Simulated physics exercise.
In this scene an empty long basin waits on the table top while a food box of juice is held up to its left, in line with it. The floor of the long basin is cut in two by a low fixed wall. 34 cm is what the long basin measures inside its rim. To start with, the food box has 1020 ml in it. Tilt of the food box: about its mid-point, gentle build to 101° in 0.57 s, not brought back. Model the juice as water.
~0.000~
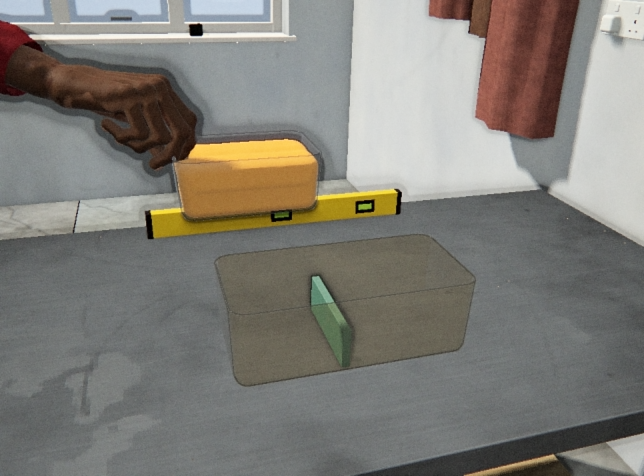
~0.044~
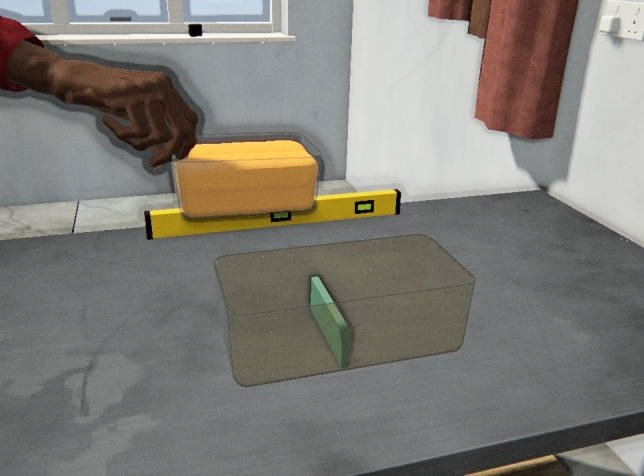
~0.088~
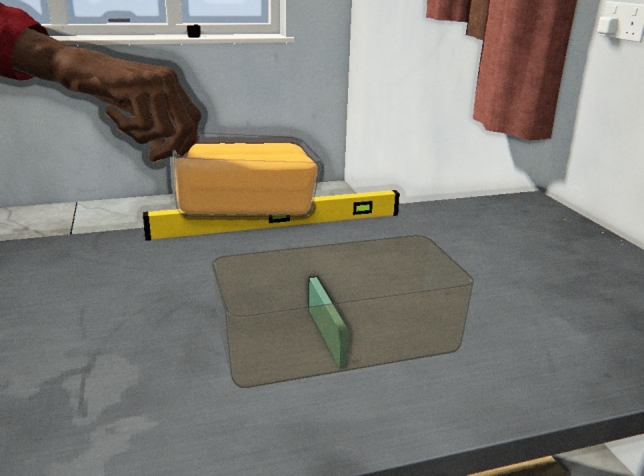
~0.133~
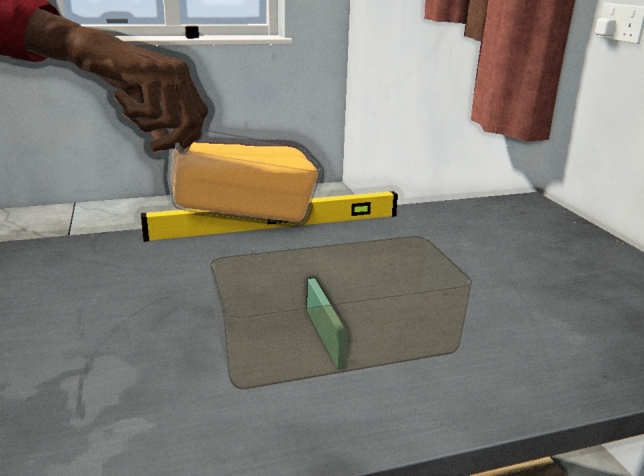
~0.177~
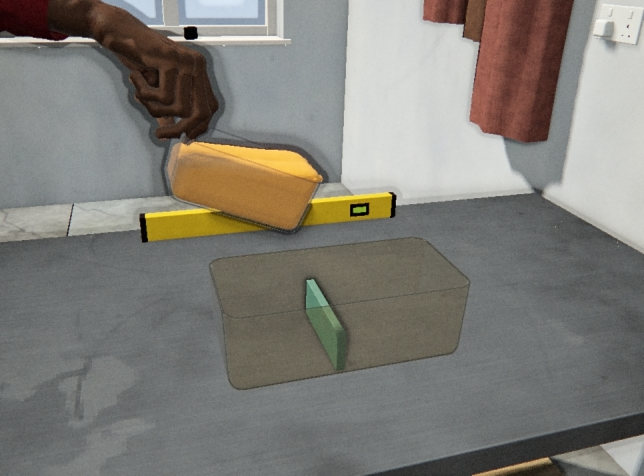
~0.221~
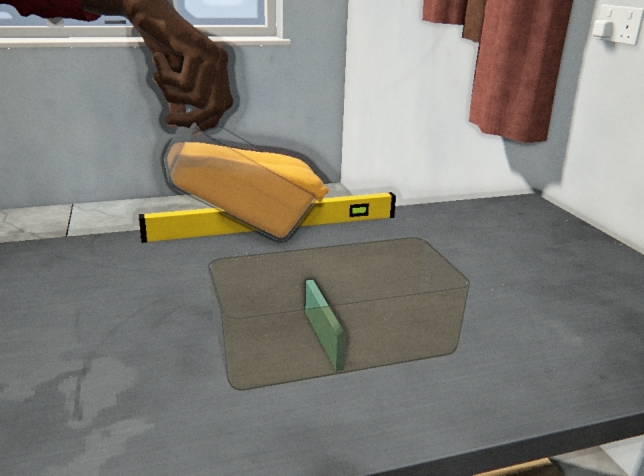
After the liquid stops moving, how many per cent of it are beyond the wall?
About 66 per cent.
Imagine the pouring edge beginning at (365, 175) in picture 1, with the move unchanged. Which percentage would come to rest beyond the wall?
Result then: Approx. 90 %.
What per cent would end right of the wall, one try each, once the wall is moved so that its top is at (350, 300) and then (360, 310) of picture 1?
One try each: Around 35 percent and then around 35 percent.
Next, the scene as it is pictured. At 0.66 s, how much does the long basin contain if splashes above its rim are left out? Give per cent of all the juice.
Roughly 84 per cent.
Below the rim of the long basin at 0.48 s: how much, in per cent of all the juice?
Around 38%.
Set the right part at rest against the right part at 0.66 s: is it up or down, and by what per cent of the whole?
It ends up higher by roughly 2.
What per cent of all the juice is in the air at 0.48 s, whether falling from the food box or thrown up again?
I'd put it at about 46 percent.
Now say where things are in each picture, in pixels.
Tilt 0°; pouring edge (311, 143); surface from (174, 158) to (308, 149); the long basin's rim runs from (221, 285) to (452, 257); the wall's top is at (330, 303), in the first picture.
Tilt 2°; pouring edge (311, 145); surface from (174, 157) to (307, 151), in the second picture.
Tilt 6°; pouring edge (311, 151); surface from (174, 156) to (308, 154), in the third picture.
Tilt 13°; pouring edge (311, 161); surface from (174, 155) to (309, 157), in the fourth picture.
Tilt 22°; pouring edge (310, 172); surface from (174, 155) to (308, 166); 2 per cent is over the edge, in the fifth picture.
Tilt 33°; pouring edge (308, 185); surface from (171, 154) to (295, 170); 8 per cent is over the edge, in the sixth picture.
By 0.48 s the tilt is 94° and 15 per cent is still to pour, 1 is left of the wall and 38 right of it.
By 0.66 s the tilt is 101° and 2 per cent is still to pour, 19 is left of the wall and 64 right of it.
By 0.86 s the tilt is 101° and 0 per cent is still to pour, 25 is left of the wall and 66 right of it.
By 1.07 s the tilt is 101° and 0 per cent is still to pour, 27 is left of the wall and 67 right of it.
At rest 27 per cent lies left of the wall, 66 right of it and 6 outside.
